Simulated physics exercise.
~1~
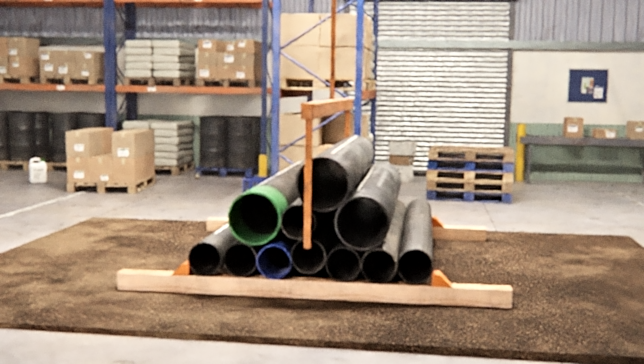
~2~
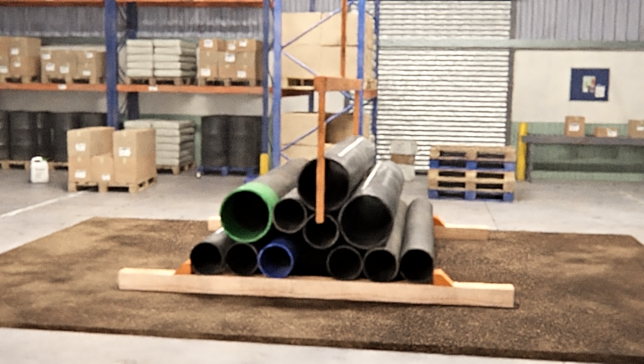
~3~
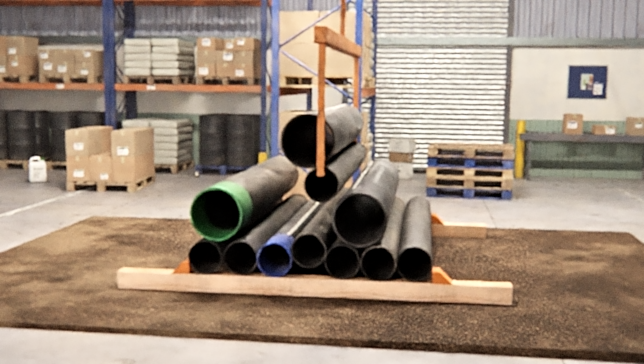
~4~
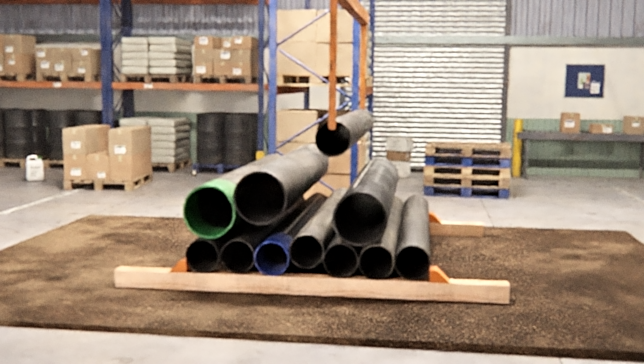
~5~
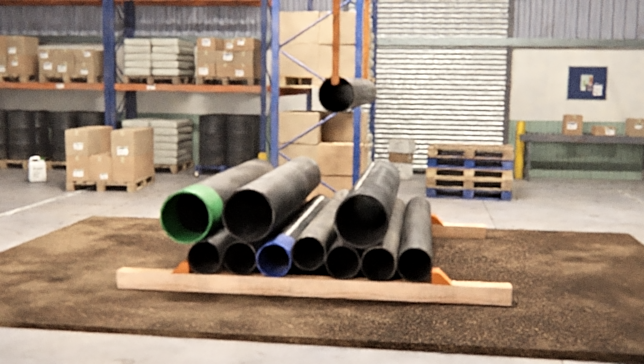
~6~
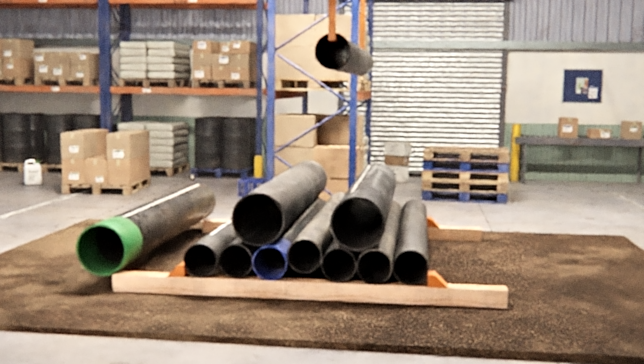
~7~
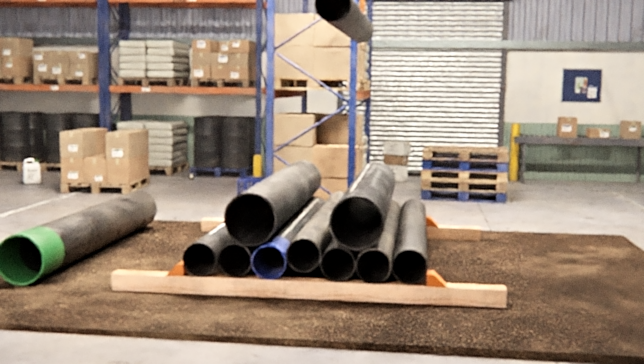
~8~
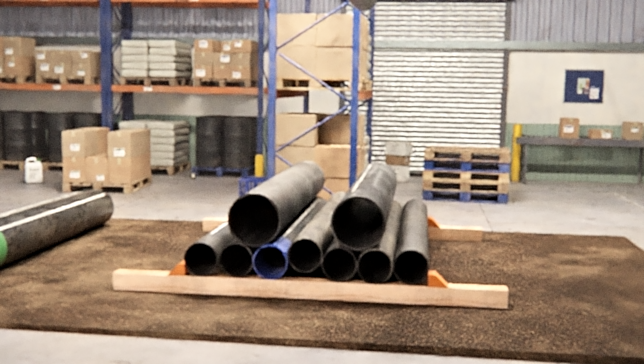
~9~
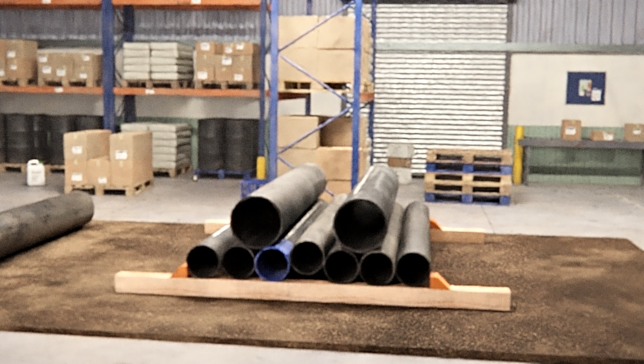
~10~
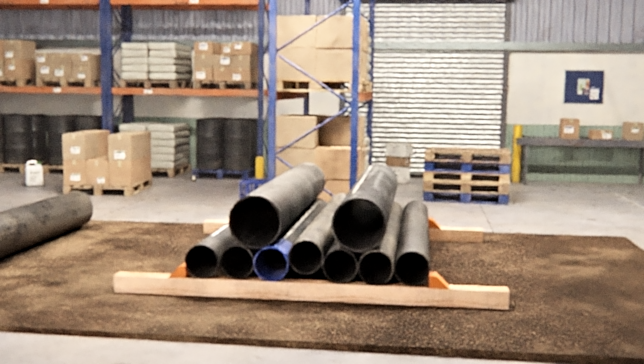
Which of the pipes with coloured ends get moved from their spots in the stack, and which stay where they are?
The green-ended pipe moves out of its place, while the blue-ended one is not dislodged.
A green-ended pipe rolled off the left side of a stack after an orange hook pulled a dark pipe up from the middle and lifted it out of view. It came to rest at the far left, while the blue-ended pipe stayed put.
